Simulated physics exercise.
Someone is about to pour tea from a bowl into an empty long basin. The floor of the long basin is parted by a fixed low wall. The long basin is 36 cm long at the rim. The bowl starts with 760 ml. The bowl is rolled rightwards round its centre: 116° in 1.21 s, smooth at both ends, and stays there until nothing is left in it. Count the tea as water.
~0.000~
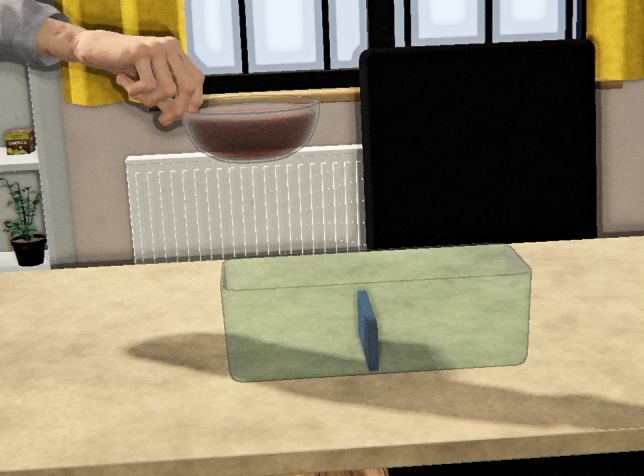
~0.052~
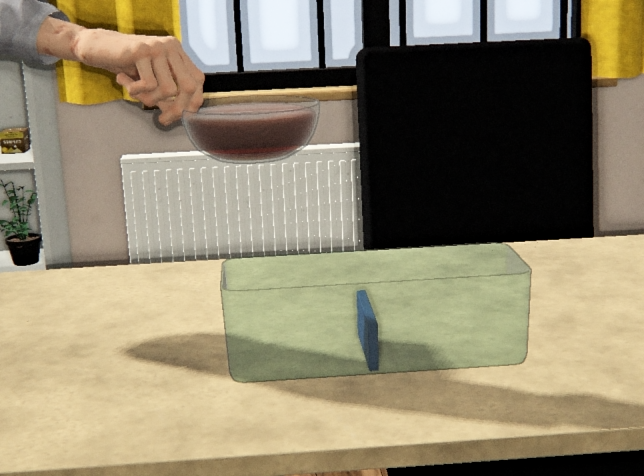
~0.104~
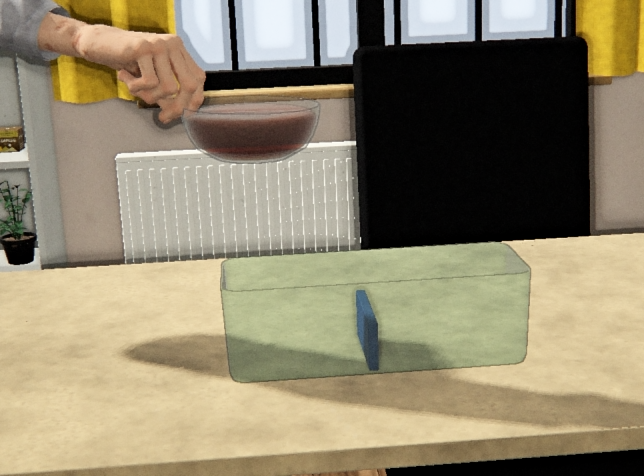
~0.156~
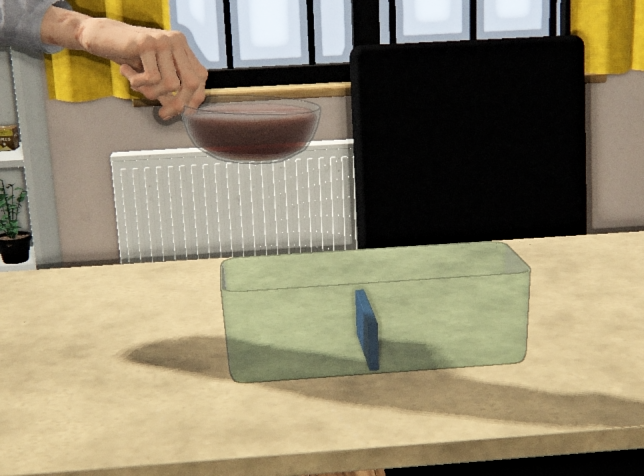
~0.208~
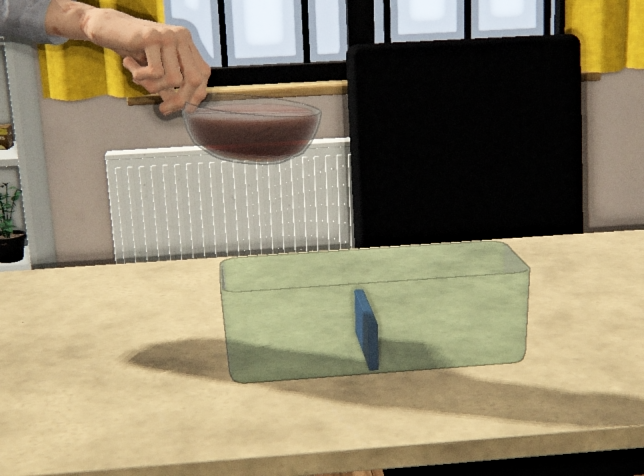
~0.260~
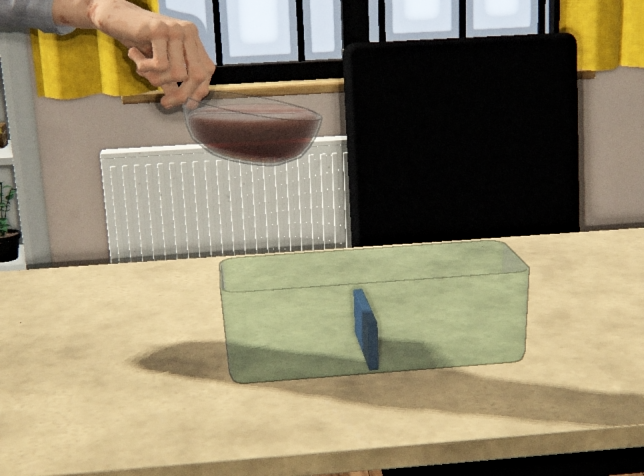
In a room with yellow curtains, a window and a white radiator, the view looks slightly down across a pale, mottled tabletop. A hand at the upper left holds a clear bowl of dark reddish liquid above a translucent green basin with a blue upright divider, before a large black panel. The camera drifts slightly, shifting the background leftwards, while the hand gradually tilts the bowl a little to the right.
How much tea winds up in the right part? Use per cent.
About 68 per cent.
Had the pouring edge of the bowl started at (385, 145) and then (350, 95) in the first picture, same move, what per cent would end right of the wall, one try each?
First 95, then 85 per cent.
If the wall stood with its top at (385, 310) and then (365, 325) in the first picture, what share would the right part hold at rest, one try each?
First 55, then 70 per cent.
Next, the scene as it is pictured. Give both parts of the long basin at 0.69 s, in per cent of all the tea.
Near 3 on the left, 28 on the right.
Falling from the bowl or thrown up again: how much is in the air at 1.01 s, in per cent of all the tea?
About 3 per cent.
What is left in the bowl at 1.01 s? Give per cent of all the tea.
Some 0 per cent.
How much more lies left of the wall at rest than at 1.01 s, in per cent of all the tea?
Some 3 per cent.
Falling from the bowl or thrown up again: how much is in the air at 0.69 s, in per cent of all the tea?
Near 44 in a hundred.
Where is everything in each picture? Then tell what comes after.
It leans 0°; its right rim is at (319, 103); the tea meets the walls at (185, 116) and (316, 109); the long basin's rim runs from (223, 276) to (520, 259); the wall's top is at (367, 307), in the first frame.
It leans 1°; its right rim is at (319, 103); the tea meets the walls at (184, 116) and (316, 109), in the second frame.
It leans 2°; its right rim is at (319, 105); the tea meets the walls at (185, 115) and (316, 111), in the third frame.
It leans 5°; its right rim is at (320, 108); the tea meets the walls at (185, 114) and (316, 111), in the fourth frame.
It leans 8°; its right rim is at (320, 113); the tea meets the walls at (185, 114) and (318, 112), in the fifth frame.
It leans 13°; its right rim is at (321, 118); the tea meets the walls at (188, 114) and (320, 113), in the sixth frame.
By 0.69 s the tilt is 71° and 25 per cent is still to pour, 3 is left of the wall and 28 right of it.
By 1.01 s the tilt is 109° and 0 per cent is still to pour, 27 is left of the wall and 68 right of it.
By 1.35 s the tilt is 116° and 0 per cent is still to pour, 30 is left of the wall and 68 right of it.
By 1.71 s the tilt is 116° and 0 per cent is still to pour, 30 is left of the wall and 68 right of it.
At rest 30 per cent lies left of the wall, 68 right of it and 2 outside.
